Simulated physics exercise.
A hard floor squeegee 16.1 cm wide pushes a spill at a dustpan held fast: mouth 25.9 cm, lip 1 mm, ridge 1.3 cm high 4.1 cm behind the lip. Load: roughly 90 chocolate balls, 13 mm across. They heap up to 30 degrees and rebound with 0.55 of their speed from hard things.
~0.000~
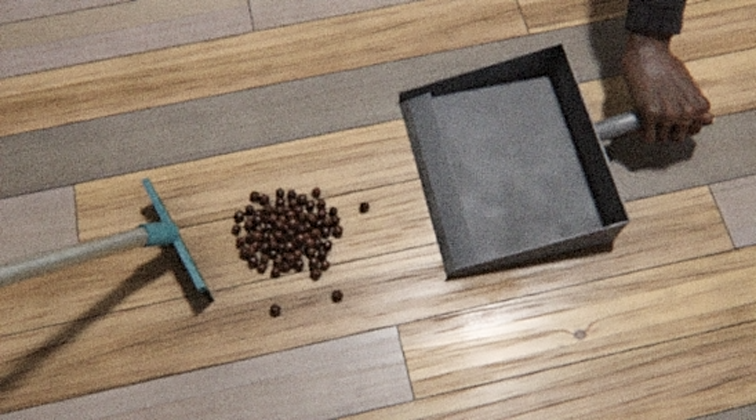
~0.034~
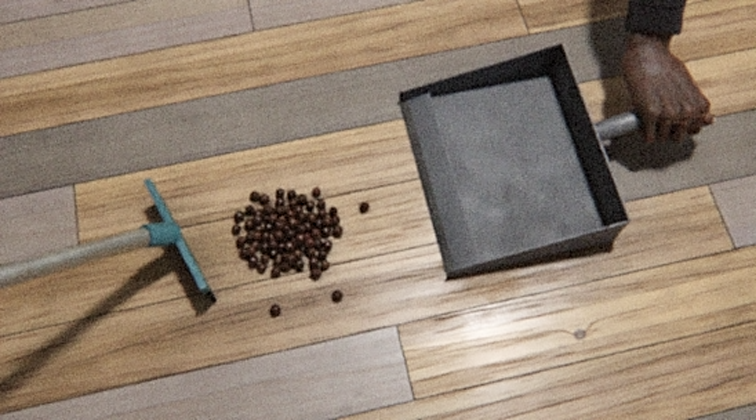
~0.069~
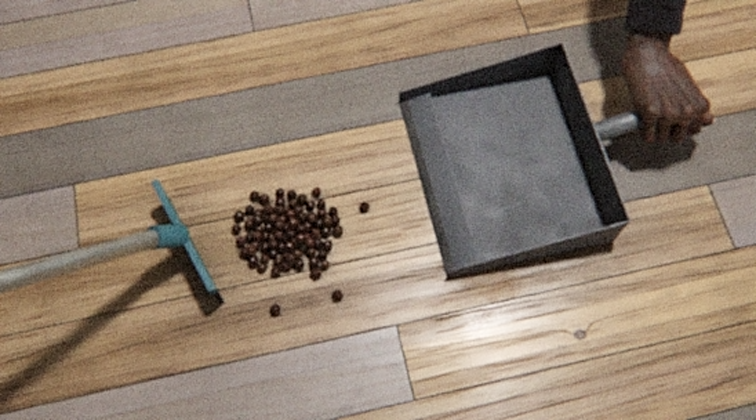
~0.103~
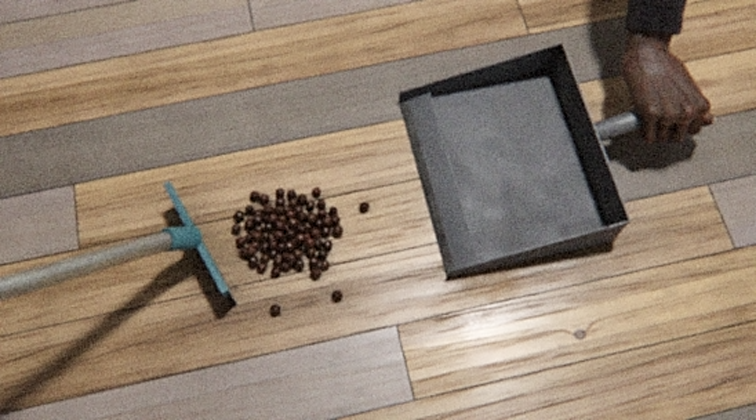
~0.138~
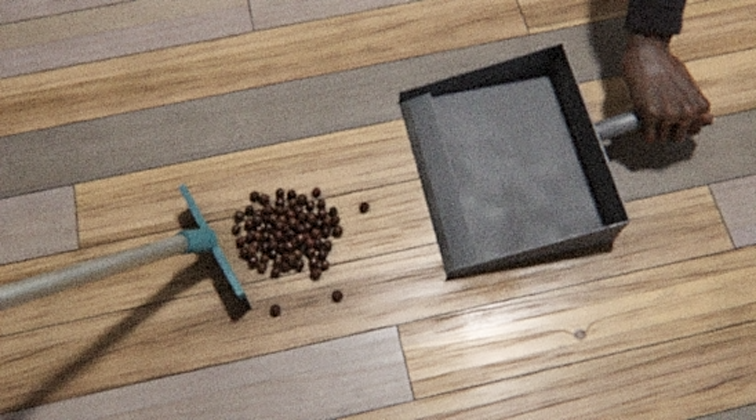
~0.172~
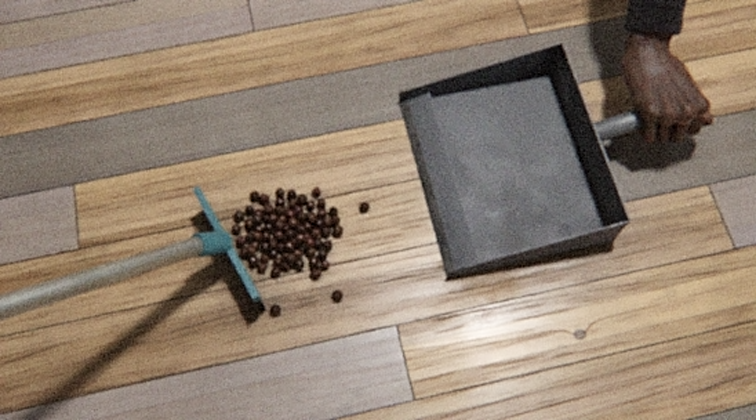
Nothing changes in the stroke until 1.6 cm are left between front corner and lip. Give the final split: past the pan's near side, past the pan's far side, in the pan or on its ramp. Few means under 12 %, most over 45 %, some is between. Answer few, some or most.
Past the pan's near side: Few; past the pan's far side: Few; in the pan or on its ramp: Few.
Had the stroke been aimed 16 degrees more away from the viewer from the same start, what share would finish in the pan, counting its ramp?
Then about 15 per cent.
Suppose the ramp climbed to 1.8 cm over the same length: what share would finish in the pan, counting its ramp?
Then about 5 per cent.
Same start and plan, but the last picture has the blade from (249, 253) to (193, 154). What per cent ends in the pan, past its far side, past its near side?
Pan 15, far 15, near 0.
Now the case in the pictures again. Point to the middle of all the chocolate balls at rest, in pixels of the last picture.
At about (382, 197).
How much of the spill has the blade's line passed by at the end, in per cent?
Some 45 per cent.
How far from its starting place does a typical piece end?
Some 12 cm.
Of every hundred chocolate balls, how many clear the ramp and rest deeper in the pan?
About 0 per cent.
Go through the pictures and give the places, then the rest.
The first picture shows blade from (202, 287) to (148, 185), moved 0.0 cm, 0 of the pieces shifted so far; middle of the pieces at (287, 228); pan at (516, 166).
The second picture shows blade from (205, 288) to (150, 185), moved 0.3 cm, 0 of the pieces shifted so far; middle of the pieces at (287, 228).
The third picture shows blade from (213, 289) to (158, 187), moved 1.3 cm, 0 of the pieces shifted so far; middle of the pieces at (287, 228).
The fourth picture shows blade from (226, 291) to (170, 189), moved 2.8 cm, 0 of the pieces shifted so far; middle of the pieces at (287, 228).
The fifth picture shows blade from (241, 294) to (185, 191), moved 4.7 cm, 0 of the pieces shifted so far; middle of the pieces at (287, 228).
The sixth picture shows blade from (256, 297) to (199, 194), moved 6.5 cm, 0 of the pieces shifted so far; middle of the pieces at (287, 228); pan at (516, 166). Its pace works out near 0.53 m/s, heading 23 degrees towards the viewer's side.
Then, at 0.39 s, middle of the blade 15 cm from the lip; 0 % over the lip, far side 0 %, near side 0 %.
Then, at 0.54 s, middle of the blade 7 cm from the lip; 0 % over the lip, far side 0 %, near side 5 %.
After 0.81 s, middle of the blade 4 cm from the lip; 10 % over the lip, far side 0 %, near side 5 %.
By 1.3 s all is still; near side 5 %, far side 0 %, pan 5 %, in front of the lip or behind the blade 85 %.
